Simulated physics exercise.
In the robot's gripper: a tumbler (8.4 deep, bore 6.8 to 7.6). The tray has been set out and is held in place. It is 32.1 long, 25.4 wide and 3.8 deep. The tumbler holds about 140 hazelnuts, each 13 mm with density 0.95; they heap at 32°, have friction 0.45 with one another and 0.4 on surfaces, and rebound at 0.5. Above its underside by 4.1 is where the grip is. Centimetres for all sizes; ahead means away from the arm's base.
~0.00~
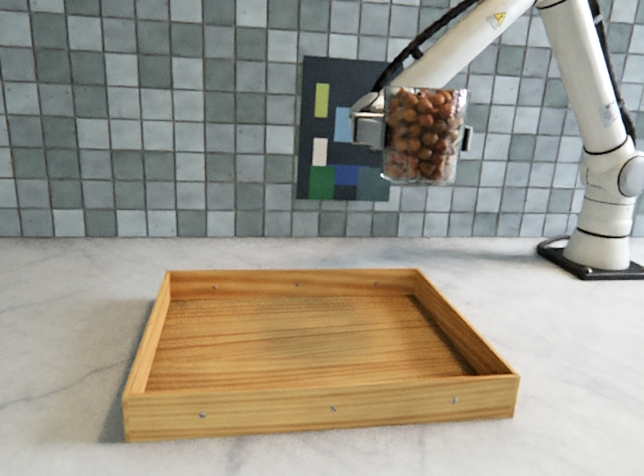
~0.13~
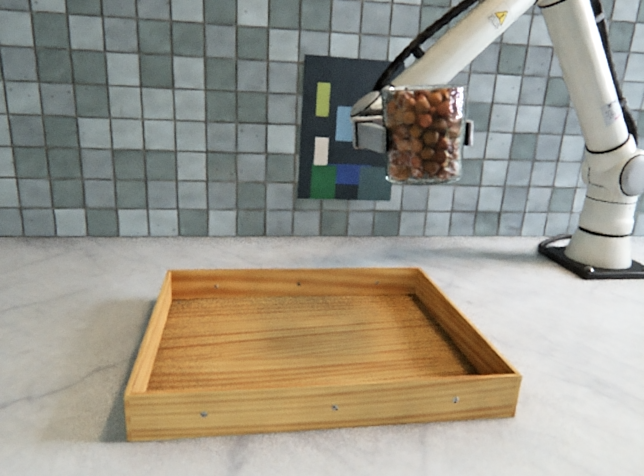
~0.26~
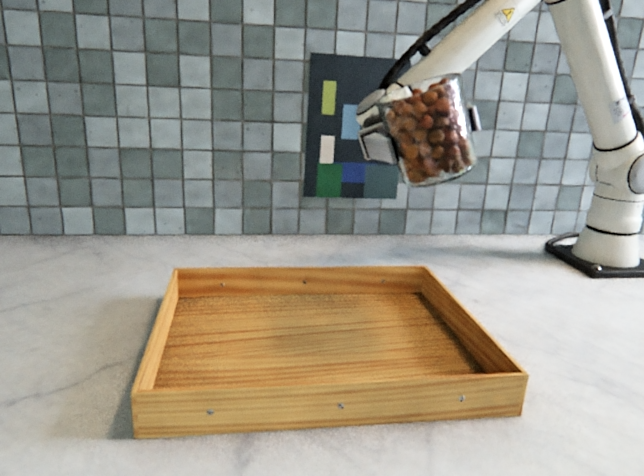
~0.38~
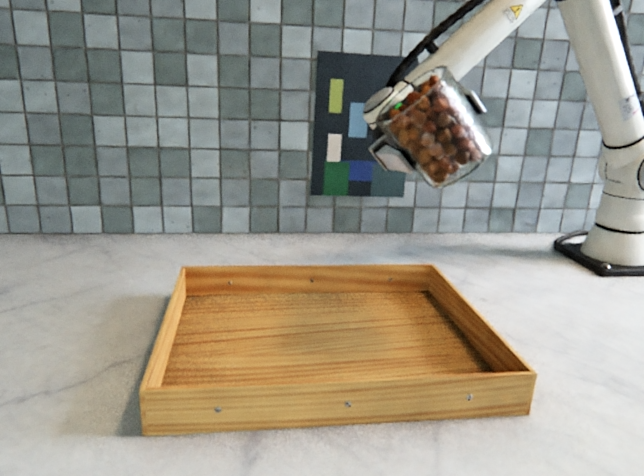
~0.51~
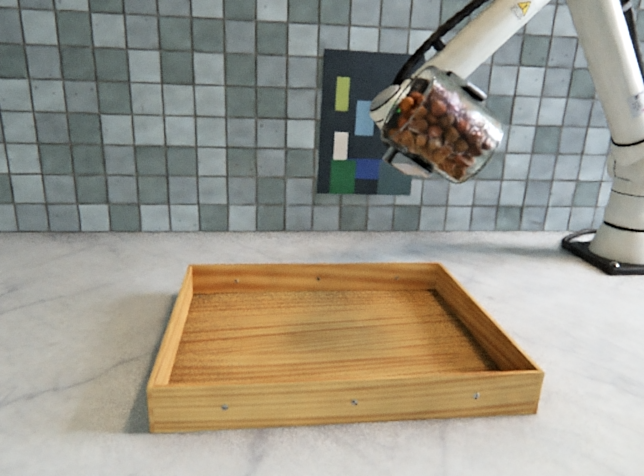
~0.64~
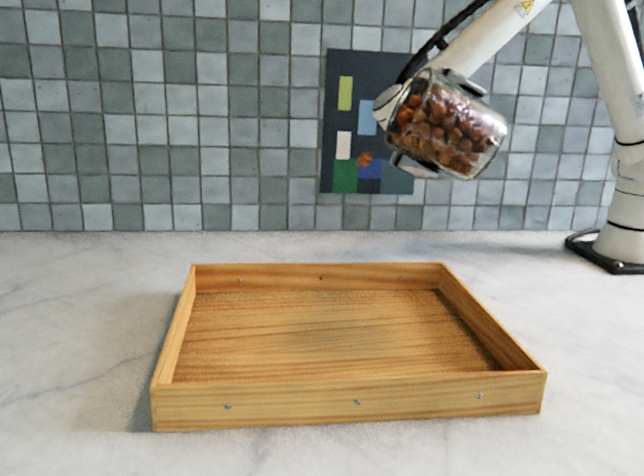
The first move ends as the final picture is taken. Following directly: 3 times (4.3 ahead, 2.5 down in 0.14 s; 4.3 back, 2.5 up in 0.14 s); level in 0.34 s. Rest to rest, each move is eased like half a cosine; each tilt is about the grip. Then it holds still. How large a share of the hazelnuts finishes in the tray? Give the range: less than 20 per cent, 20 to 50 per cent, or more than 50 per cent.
The share is 20 to 50 per cent.
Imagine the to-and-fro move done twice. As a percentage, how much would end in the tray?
About 25 per cent in that case.
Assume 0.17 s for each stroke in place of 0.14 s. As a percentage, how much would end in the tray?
About 25 per cent in that case.
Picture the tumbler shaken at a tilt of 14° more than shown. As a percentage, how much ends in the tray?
It would be near 65 per cent.
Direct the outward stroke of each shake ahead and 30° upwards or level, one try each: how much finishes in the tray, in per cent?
Near 70 and 55 percent respectively.
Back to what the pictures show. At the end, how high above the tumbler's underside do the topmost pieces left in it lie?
About 7.5 cm.
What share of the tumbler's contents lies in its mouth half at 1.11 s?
Around 50 percent.
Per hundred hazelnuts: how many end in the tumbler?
About 70 %.
After 1.11 s, tilted 65° forward, highest piece 23 above the table; 112 in the tumbler, 23 in the tray, 2 in flight or on a rim.
After 1.58 s, tilted 51° forward, highest piece 24 above the table; 95 in the tumbler, 39 in the tray, 3 in flight or on a rim.
After 2.02 s, level, highest piece 26 above the table; 93 in the tumbler, 44 in the tray.
After 3.07 s, level, highest piece 26 above the table; 93 in the tumbler, 44 in the tray.
At rest, 93 in the tumbler, 44 in the tray. That is 32 % in the tray.
